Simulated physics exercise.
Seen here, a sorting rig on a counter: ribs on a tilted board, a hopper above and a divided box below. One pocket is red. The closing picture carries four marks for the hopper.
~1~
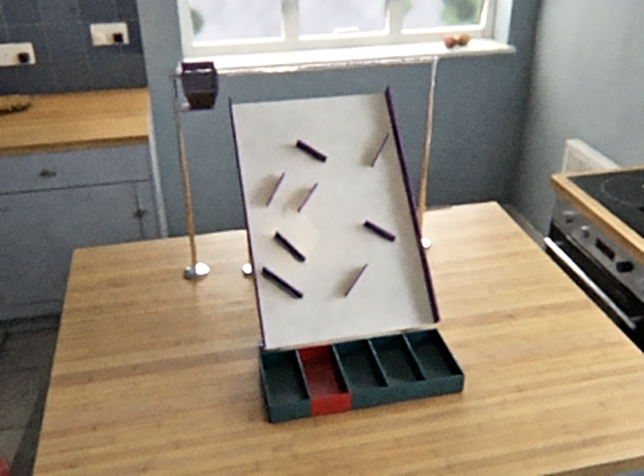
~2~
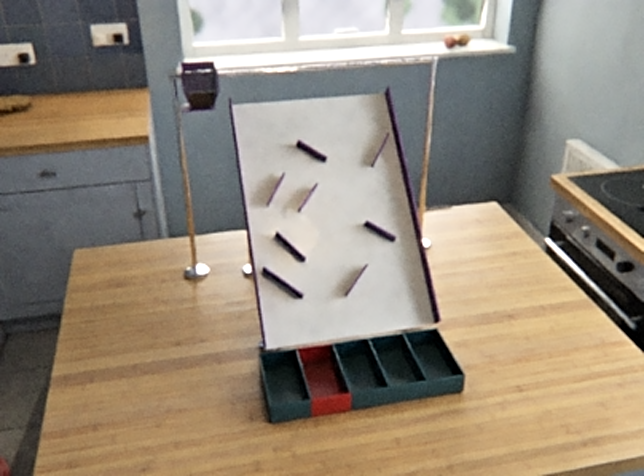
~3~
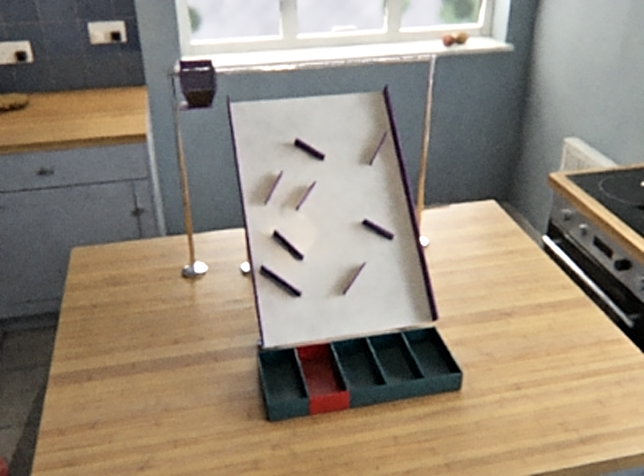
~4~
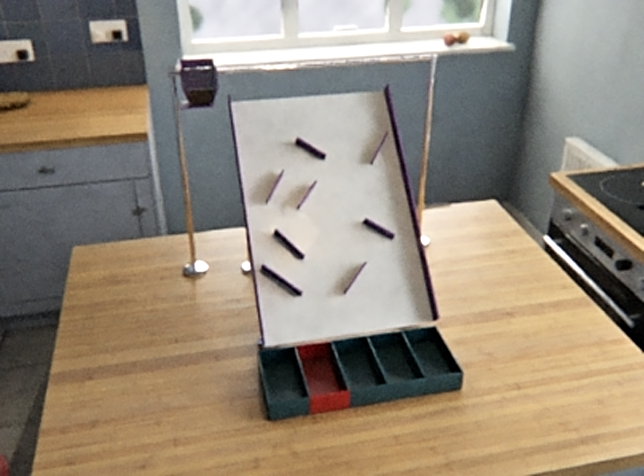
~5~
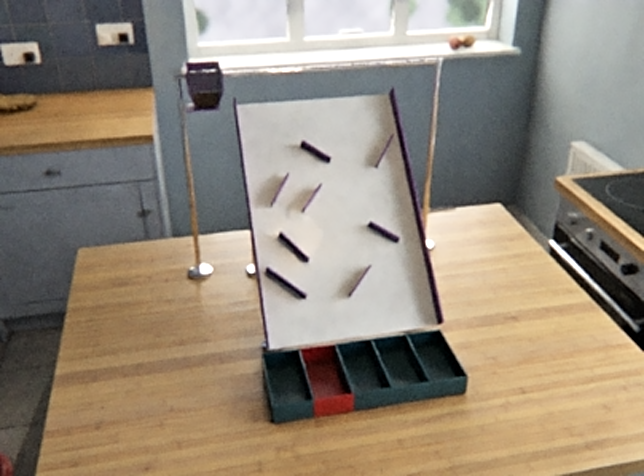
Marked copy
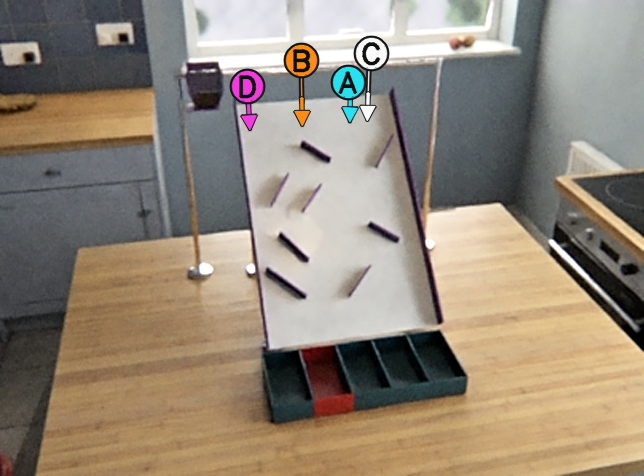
A tilted white board with small ribs stands still above a divided box with one red pocket.
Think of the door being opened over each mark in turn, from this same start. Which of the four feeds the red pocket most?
Best: C.
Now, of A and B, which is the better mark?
Here it is mark A.
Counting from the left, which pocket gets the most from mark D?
The third from the left.
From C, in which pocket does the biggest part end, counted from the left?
The second from the left.
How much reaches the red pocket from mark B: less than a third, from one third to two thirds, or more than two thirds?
It is less than a third.
On the marked copy, mark A meets the board at (349, 116); mark B meets the board at (302, 120); mark C meets the board at (367, 115); mark D meets the board at (249, 124).
With A, about a quarter in the red pocket, about a third in other pockets, about half outside the box.
With B, a small part in the red pocket, about a quarter in other pockets, about two thirds outside the box.
With C, about a third in the red pocket, a small part in other pockets, about half outside the box.
With D, a stray few in the red pocket, about half in other pockets, about half outside the box.
